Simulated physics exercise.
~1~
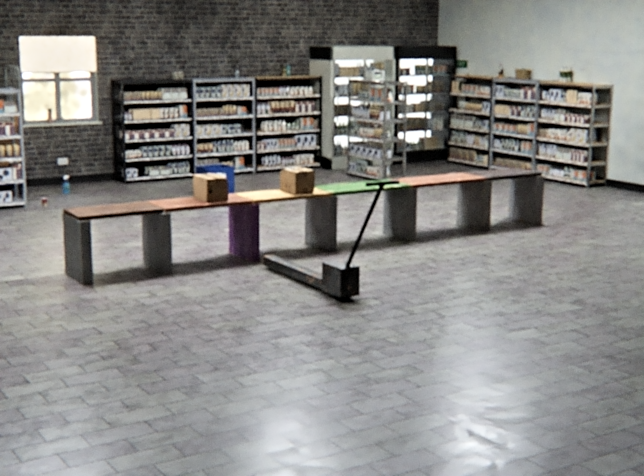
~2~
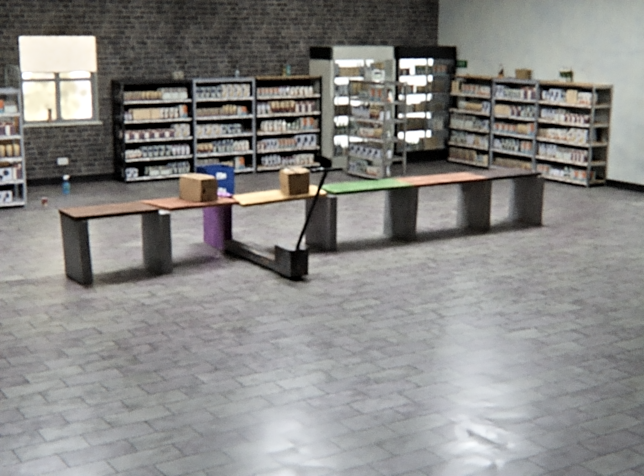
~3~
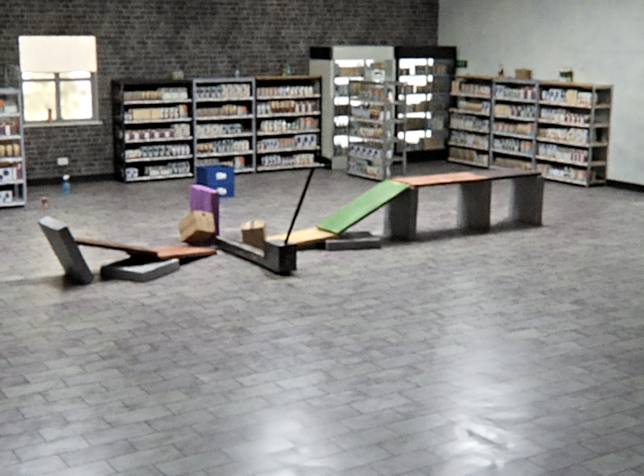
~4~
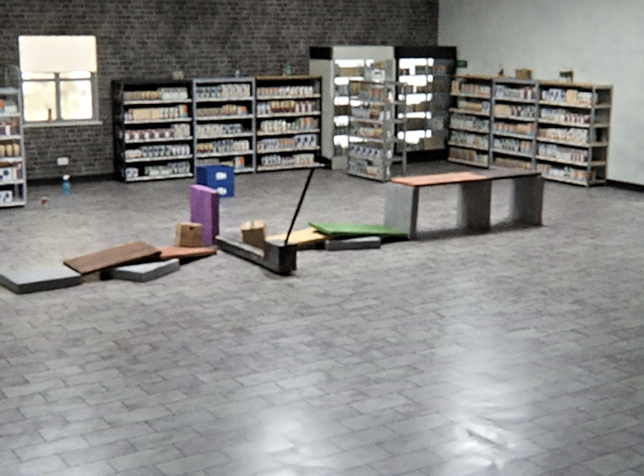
A long low shelf partly collapses as a jack pushes left, leaving its right end standing.
